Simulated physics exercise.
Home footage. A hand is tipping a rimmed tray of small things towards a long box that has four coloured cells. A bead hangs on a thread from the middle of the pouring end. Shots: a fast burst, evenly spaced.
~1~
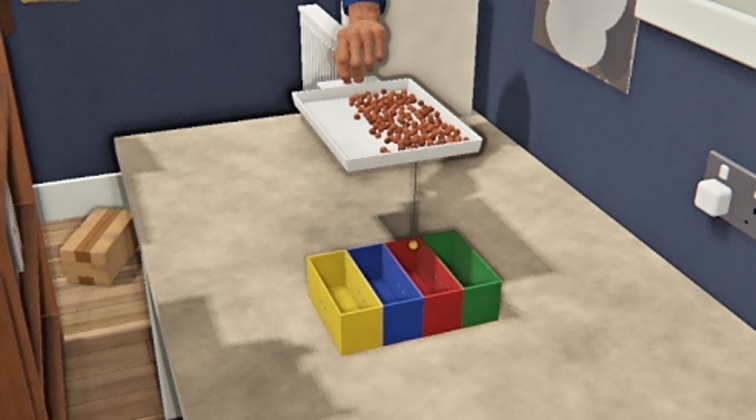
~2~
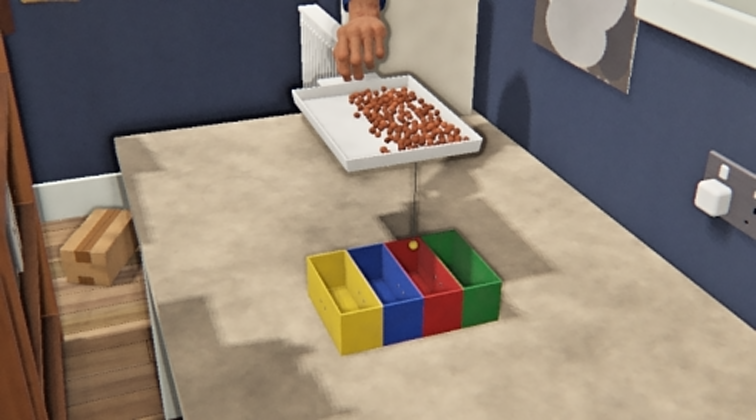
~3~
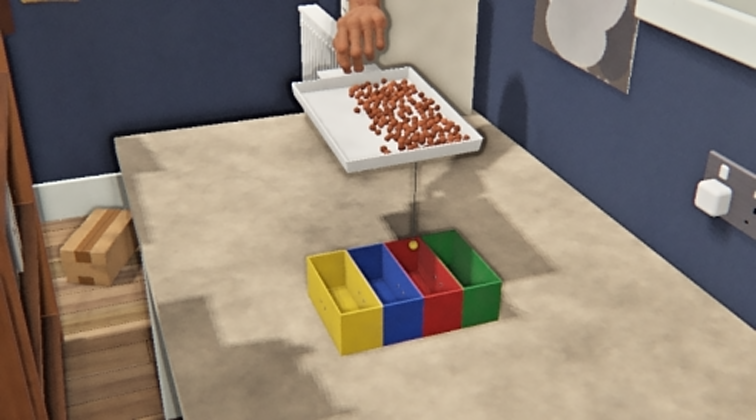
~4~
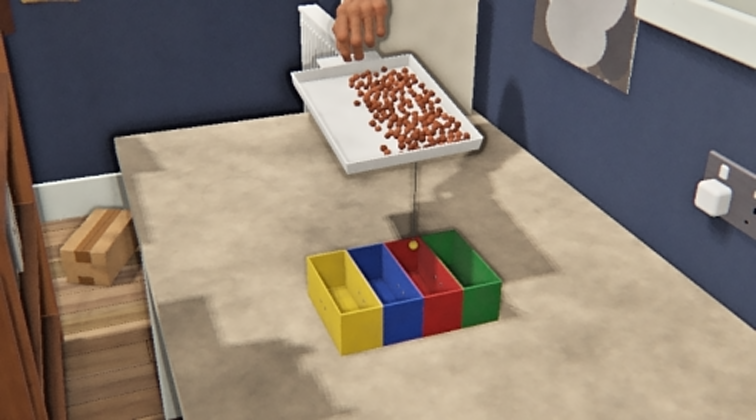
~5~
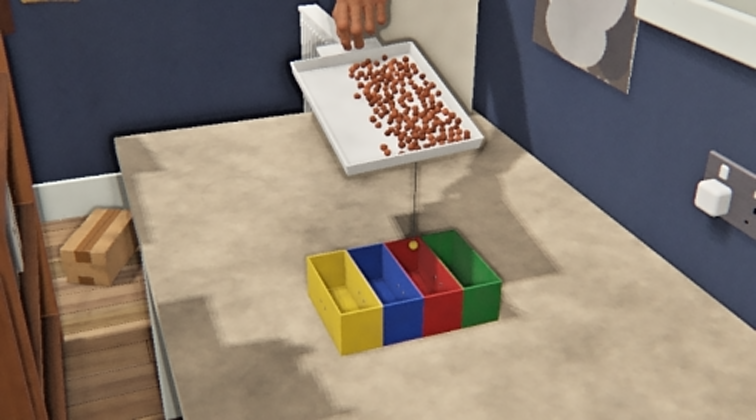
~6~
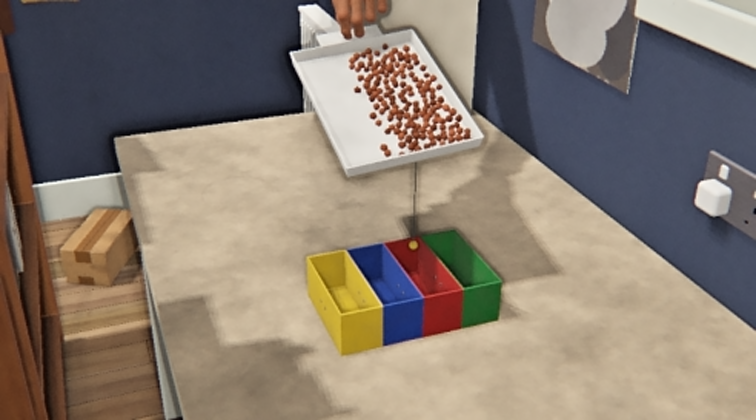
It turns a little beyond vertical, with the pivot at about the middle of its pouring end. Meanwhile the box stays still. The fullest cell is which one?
The blue cell.
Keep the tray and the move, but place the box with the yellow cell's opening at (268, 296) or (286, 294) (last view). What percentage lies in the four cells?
Around 60 per cent for the first position, around 80 per cent for the second.
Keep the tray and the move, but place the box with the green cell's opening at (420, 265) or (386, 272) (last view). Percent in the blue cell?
20, then 0 %.
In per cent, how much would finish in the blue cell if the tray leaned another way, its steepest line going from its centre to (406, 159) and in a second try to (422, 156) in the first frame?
Near 30 % and 10 %.
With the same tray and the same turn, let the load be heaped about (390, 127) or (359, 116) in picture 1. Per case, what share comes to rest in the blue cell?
Near 40 and 40 percent respectively.
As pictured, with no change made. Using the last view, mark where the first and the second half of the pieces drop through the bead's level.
It passes near (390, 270) first and then near (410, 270).
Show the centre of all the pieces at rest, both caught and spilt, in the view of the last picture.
Near pixel (397, 317).
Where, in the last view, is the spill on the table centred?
Somewhere about (433, 364), I'd say.
Just after the last frame, tray tipped steeply; almost all on the tray; just a few in the yellow cell; just a few in the blue cell; just a few falling or outside the box.
A moment on, tray tipped past a quarter turn; almost all on the tray; just a few in the yellow cell; just a few in the blue cell; just a few in the red cell; just a few falling or outside the box.
Further on, tray tipped past a quarter turn; roughly a third in the blue cell; roughly a quarter in the red cell; roughly a quarter in the yellow cell; about a tenth in the green cell; about a tenth falling or outside the box.
When it is over, tray tipped past a quarter turn; roughly a third in the blue cell; roughly a quarter in the red cell; roughly a quarter in the yellow cell; about a tenth in the green cell; about a tenth outside the box.
